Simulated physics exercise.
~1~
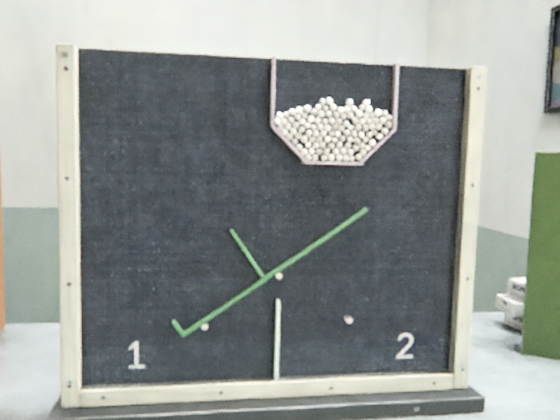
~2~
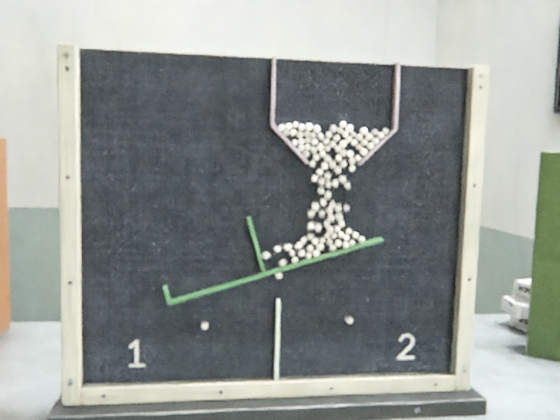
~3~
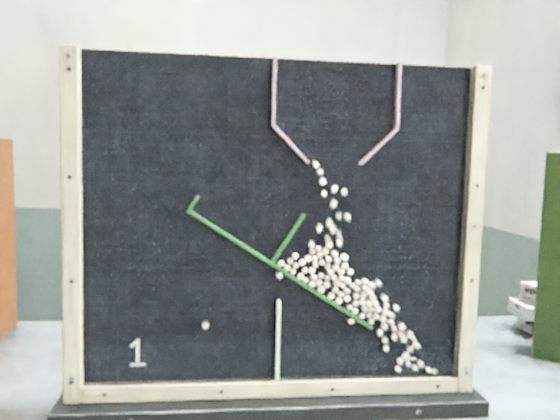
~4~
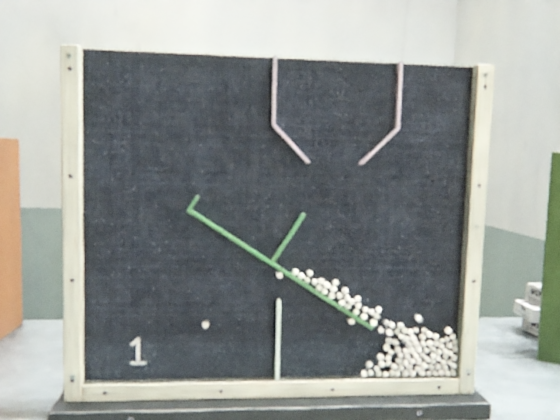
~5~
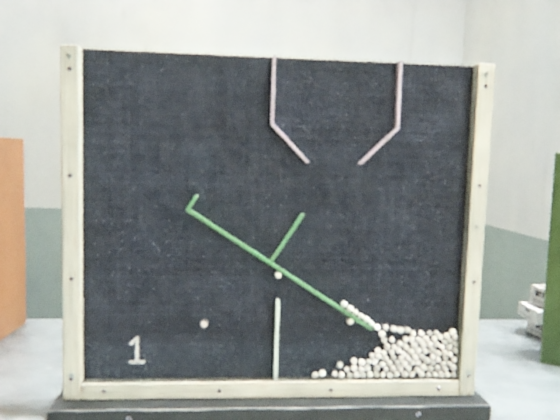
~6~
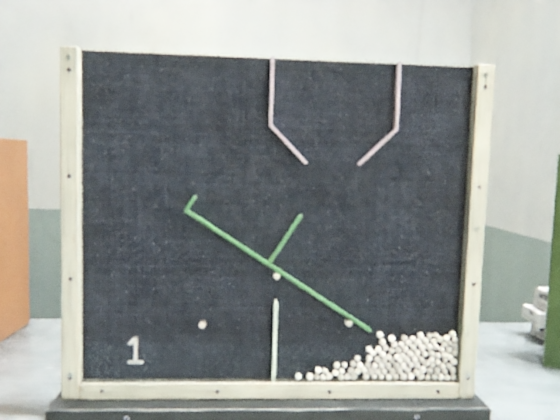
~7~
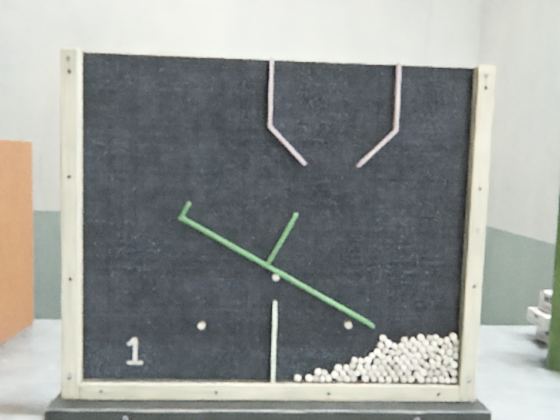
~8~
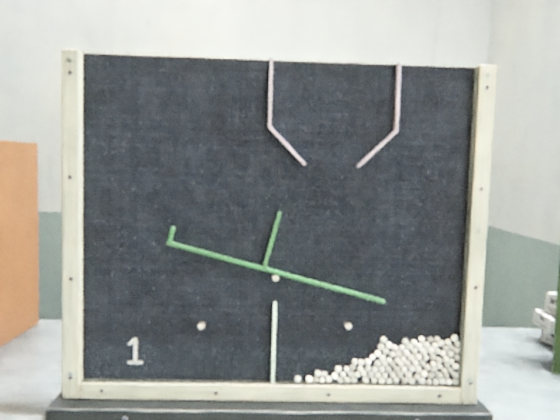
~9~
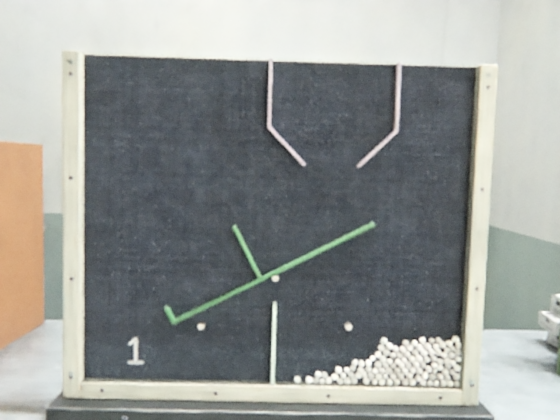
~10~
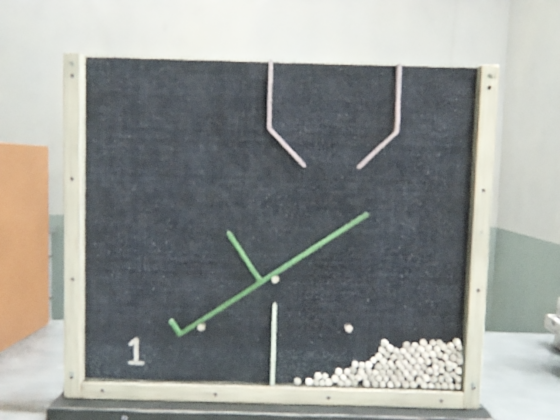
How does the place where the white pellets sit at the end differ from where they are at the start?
At the start the white pellets are held in the hopper at the top, while at the end they lie in a sloping pile at the bottom right, in the right-hand bin.
